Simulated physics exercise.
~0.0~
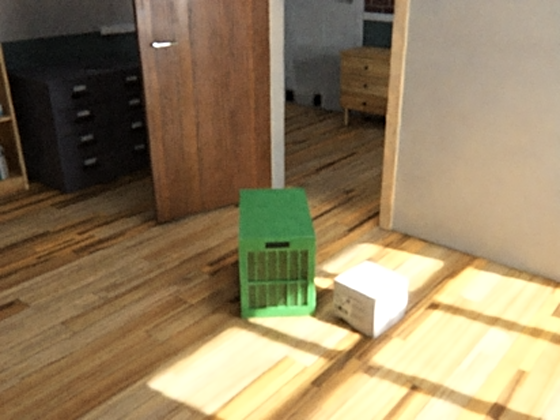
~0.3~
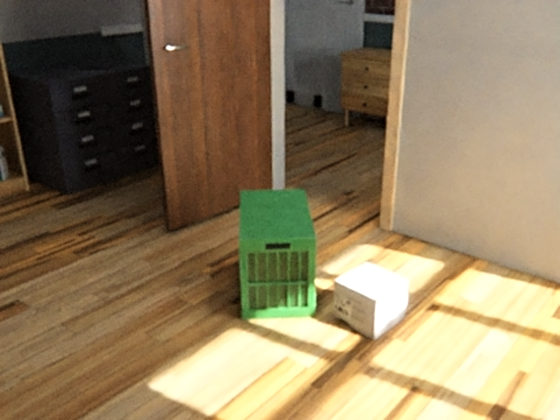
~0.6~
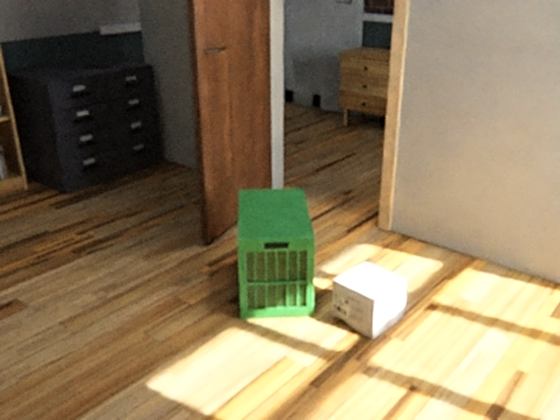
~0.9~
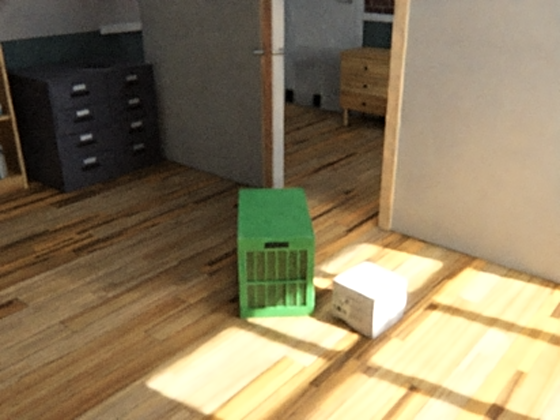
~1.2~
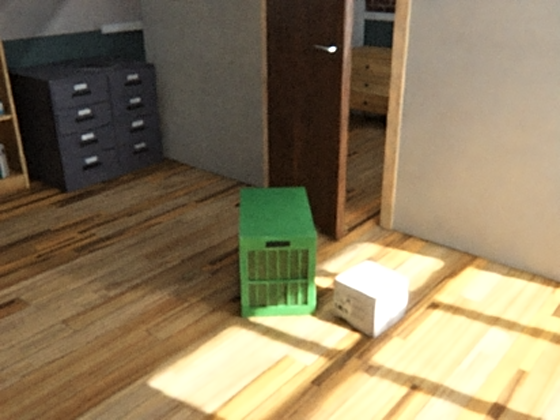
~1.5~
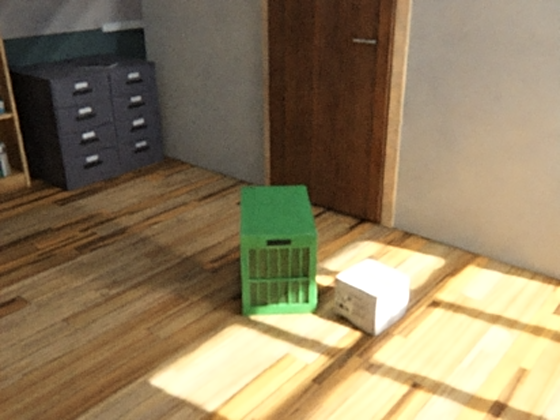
At first, a brown wooden door stands wide open on the left side of a doorway, with a green crate and a small white box on the sunlit wooden floor in front. The door begins to swing, slowly at first, and looks narrower as it turns behind the crate. It comes edge-on to the view, uncovering more of the dark drawer cabinets and the wall on the left. Then it sweeps right across the opening, hiding the wooden dresser in the room beyond. By the end it is shut in the doorway, and the crate and box have not moved.
